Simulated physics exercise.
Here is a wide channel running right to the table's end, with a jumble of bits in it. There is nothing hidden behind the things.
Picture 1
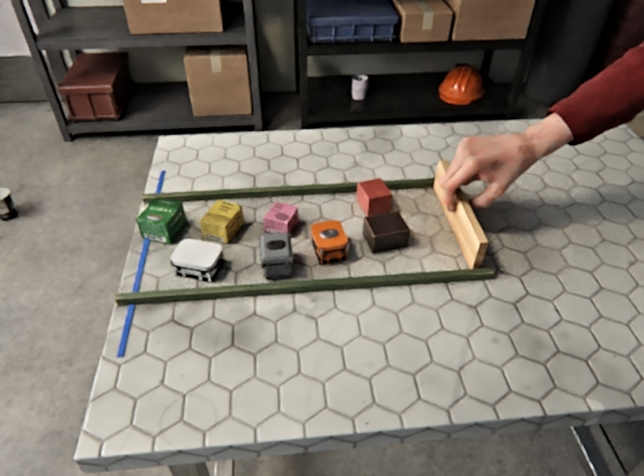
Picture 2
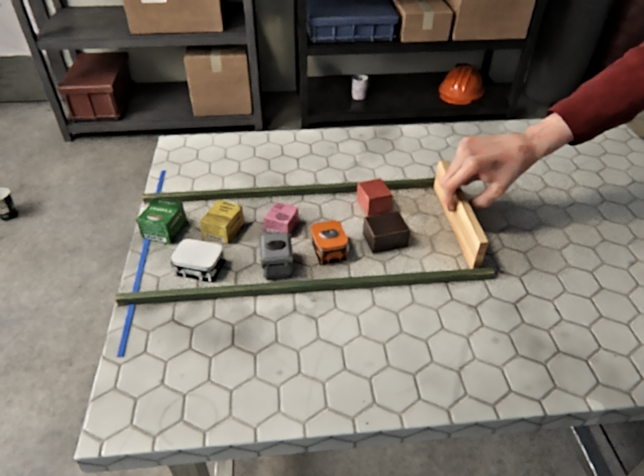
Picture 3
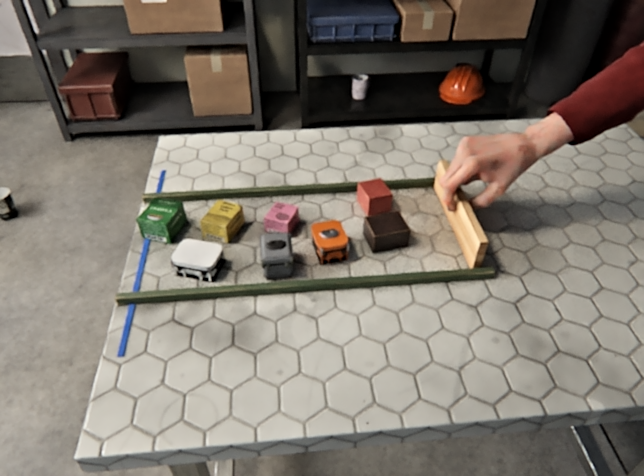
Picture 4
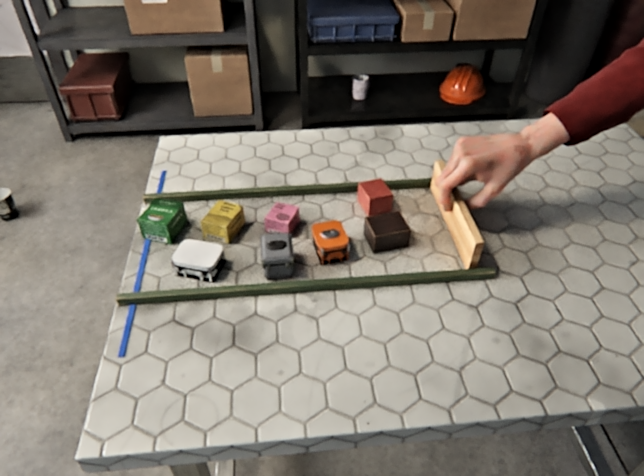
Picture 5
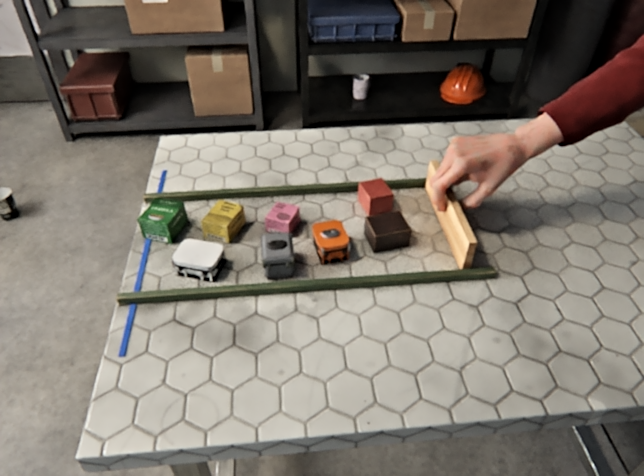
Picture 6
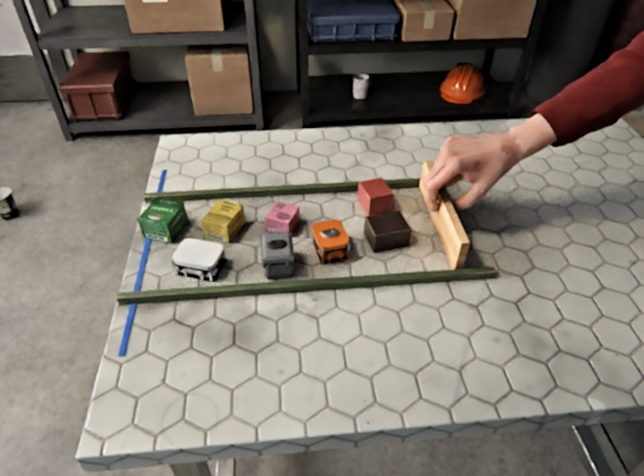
To begin with, a hand in a red sleeve holds a wooden board upright at the right of a channel between two green rails, with small coloured boxes and cases lying to its left. The hand then slides the board slightly left, while the boxes and cases stay still.
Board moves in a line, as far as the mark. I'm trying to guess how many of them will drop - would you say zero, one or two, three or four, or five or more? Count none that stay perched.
I'd say five or more.
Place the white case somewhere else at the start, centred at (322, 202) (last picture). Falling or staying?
Here it goes off.
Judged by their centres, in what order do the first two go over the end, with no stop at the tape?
Order: White case, green box.
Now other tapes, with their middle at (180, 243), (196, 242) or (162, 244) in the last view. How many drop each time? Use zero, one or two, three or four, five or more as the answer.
More than four; either three or four; five or more.
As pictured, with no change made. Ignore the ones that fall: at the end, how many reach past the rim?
Number: 1.
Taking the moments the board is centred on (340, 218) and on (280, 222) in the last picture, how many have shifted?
First 4, then 7.
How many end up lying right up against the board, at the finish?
The count comes out at 1.
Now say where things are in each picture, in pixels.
The first frame shows green box (162, 220); white case (198, 261); yellow box (223, 221); board (458, 212); tape (146, 246).
The second frame shows white case (198, 261); orange case (329, 242).
The third frame shows yellow box (223, 221); board (458, 211).
The fourth frame shows green box (163, 221); grey case (278, 256).
The fifth frame shows white case (200, 260); red block (375, 197).
The sixth frame shows green box (164, 220); white case (200, 260); yellow box (224, 221); board (442, 212); tape (147, 245).
Soon after, none off yet; green box at rest near (164, 220); white case at rest near (200, 260); yellow box at rest near (224, 221).
After that, none off yet; green box displaced a little near (141, 220); white case displaced well along near (123, 259); yellow box displaced about its own width near (173, 221).
In the end, the number that fall off is five or more; gone, black block, orange case, pink box, grey case, yellow box, white case and green box.
